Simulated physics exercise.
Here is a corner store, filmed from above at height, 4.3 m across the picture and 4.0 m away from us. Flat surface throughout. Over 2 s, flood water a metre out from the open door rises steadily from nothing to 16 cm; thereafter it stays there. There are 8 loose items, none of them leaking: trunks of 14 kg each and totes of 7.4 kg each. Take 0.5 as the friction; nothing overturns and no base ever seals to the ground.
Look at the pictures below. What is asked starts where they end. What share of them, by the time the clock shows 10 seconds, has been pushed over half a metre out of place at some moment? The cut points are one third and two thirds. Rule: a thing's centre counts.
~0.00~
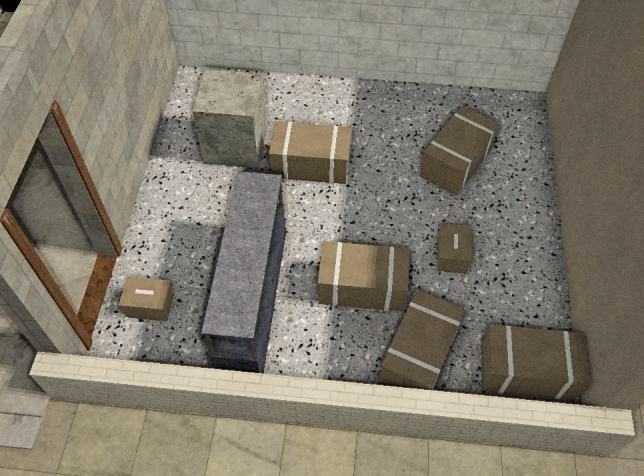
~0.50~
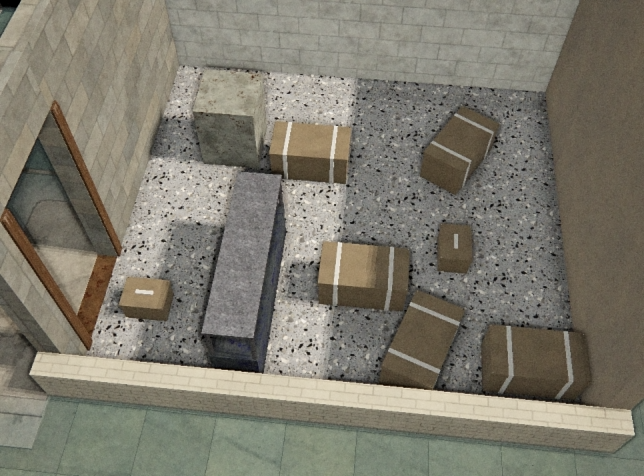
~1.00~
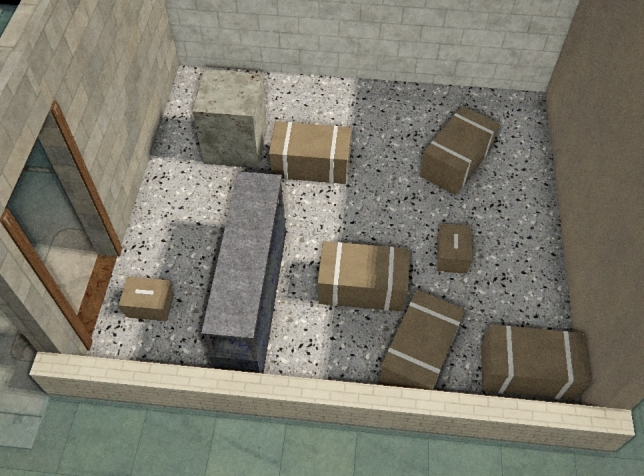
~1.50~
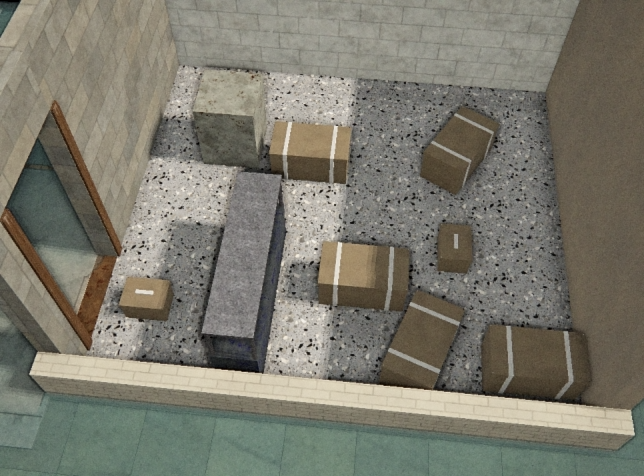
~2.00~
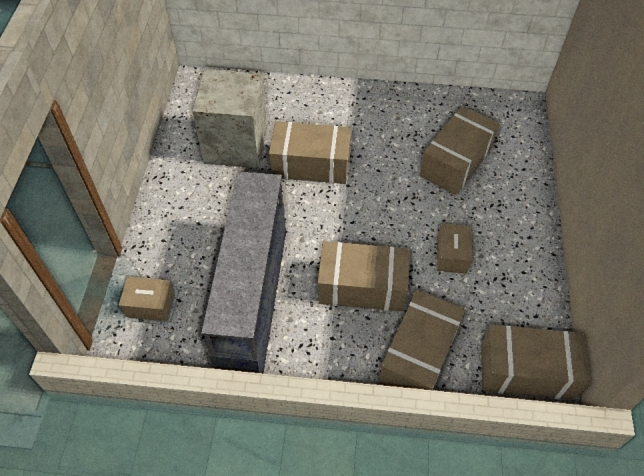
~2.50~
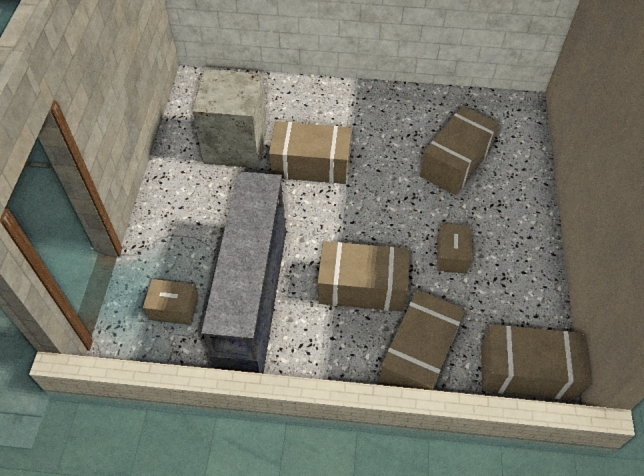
It falls under one third.
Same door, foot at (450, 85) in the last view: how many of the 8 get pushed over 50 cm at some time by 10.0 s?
4.
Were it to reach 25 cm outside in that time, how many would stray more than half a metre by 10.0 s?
It would come to 4 of them.
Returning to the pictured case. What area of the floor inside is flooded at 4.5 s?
The covered patch comes to about 5.0 m2.
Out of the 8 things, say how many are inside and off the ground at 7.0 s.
I'd say 1 of them.
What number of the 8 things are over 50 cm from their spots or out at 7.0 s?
At that time I count 1.
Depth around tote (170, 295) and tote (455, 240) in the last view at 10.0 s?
4 and 2 cm.
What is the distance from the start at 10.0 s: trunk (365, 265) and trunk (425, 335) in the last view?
They sit 0 cm and 10 cm away, in the order given.
After 3.5 s 1 of 8 are over 50 cm from their spots; 0 afloat.
After 4.5 s 0 of 8 are over 50 cm from their spots; 1 afloat.
After 7.0 s 1 of 8 are over 50 cm from their spots; 1 afloat.
After 10.0 s 2 of 8 are over 50 cm from their spots, and 2 have been at some point; 0 afloat.
